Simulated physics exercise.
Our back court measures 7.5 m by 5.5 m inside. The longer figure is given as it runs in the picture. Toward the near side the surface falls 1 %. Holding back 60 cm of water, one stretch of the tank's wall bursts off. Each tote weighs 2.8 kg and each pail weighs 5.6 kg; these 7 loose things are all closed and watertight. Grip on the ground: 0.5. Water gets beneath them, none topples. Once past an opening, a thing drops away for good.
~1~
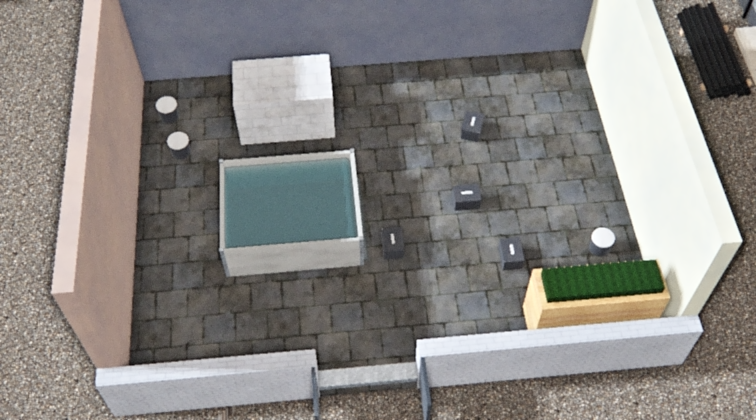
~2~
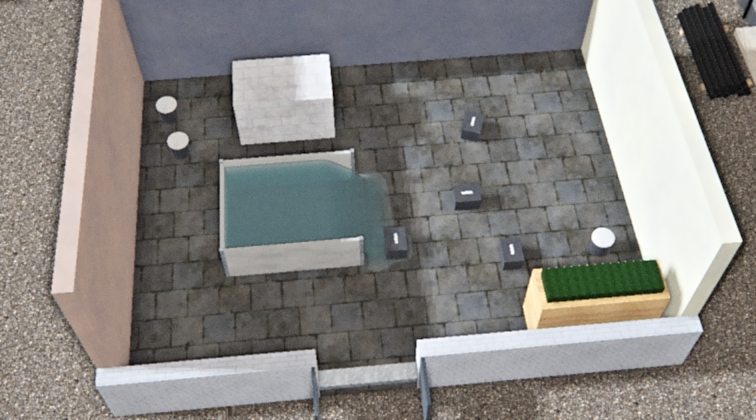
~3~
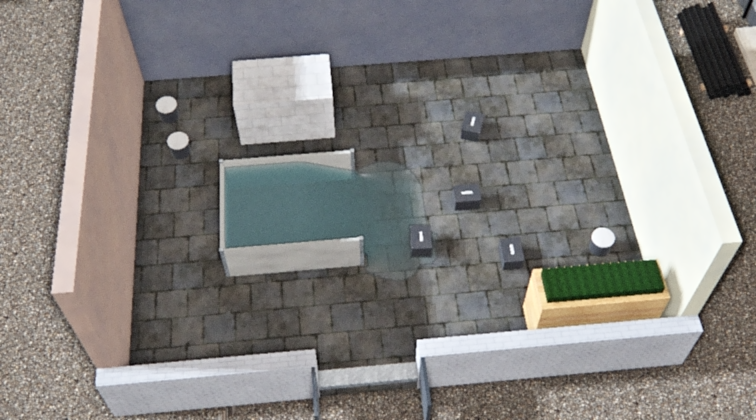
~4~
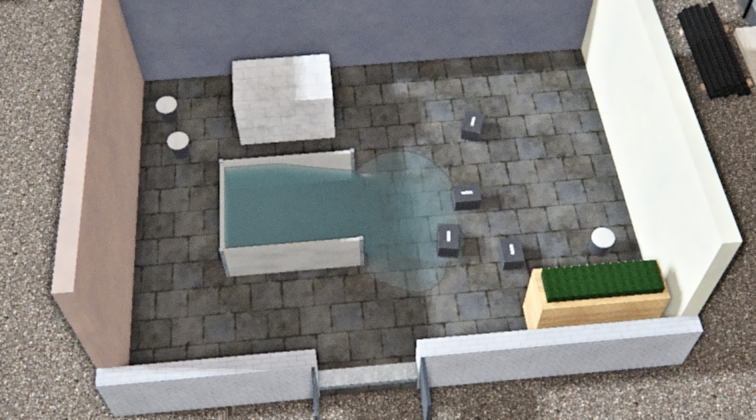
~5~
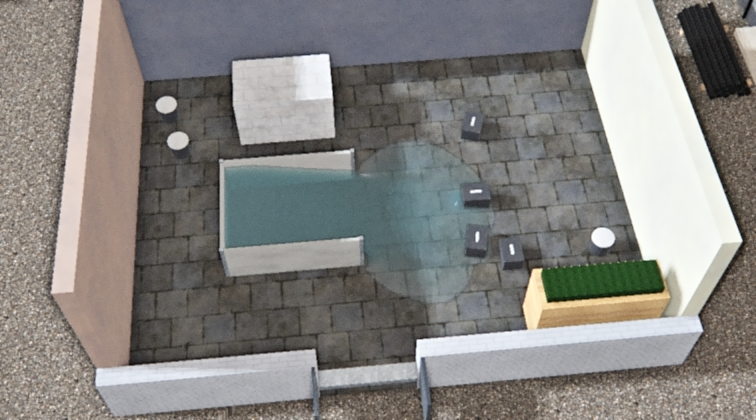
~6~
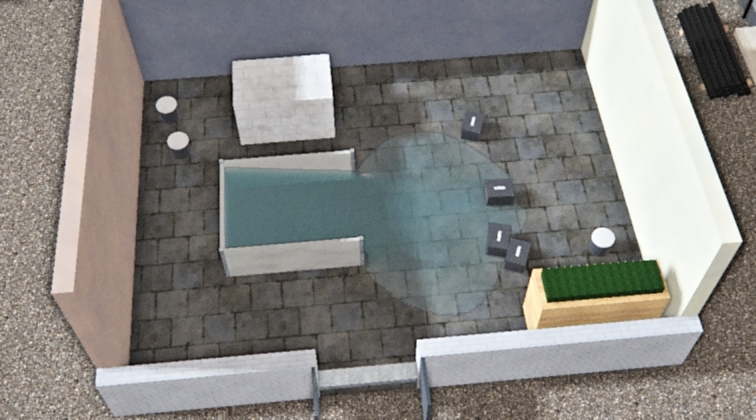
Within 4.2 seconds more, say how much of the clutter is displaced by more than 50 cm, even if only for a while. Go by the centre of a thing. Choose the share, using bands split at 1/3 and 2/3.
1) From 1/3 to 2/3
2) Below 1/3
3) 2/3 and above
Answer: 3.
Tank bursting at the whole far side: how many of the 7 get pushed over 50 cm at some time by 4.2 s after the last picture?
The answer then is 3.
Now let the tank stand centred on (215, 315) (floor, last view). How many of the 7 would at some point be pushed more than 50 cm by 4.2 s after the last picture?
So the tally would be 5.
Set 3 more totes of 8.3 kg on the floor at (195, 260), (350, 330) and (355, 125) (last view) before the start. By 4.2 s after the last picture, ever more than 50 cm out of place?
Going through them, I'd say falls short, falls short and finally falls short.
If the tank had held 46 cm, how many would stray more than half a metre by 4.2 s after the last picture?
In that case the number is 5.
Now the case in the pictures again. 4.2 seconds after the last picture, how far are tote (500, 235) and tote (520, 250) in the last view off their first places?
Respectively, 300 centimetres and 140 centimetres.
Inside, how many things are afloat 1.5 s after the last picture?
It comes to 4 of them.
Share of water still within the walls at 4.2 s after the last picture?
100 % or so.
Then, 0.4 s after the last picture 3 of 7 are over 50 cm from their spots; 1 afloat.
Then, 1.5 s after the last picture 5 of 7 are over 50 cm from their spots; 4 afloat.
Then, 2.8 s after the last picture 4 of 7 are over 50 cm from their spots; 5 afloat.
Then, 4.2 s after the last picture 5 of 7 are over 50 cm from their spots, and 5 have been at some point; 5 afloat.
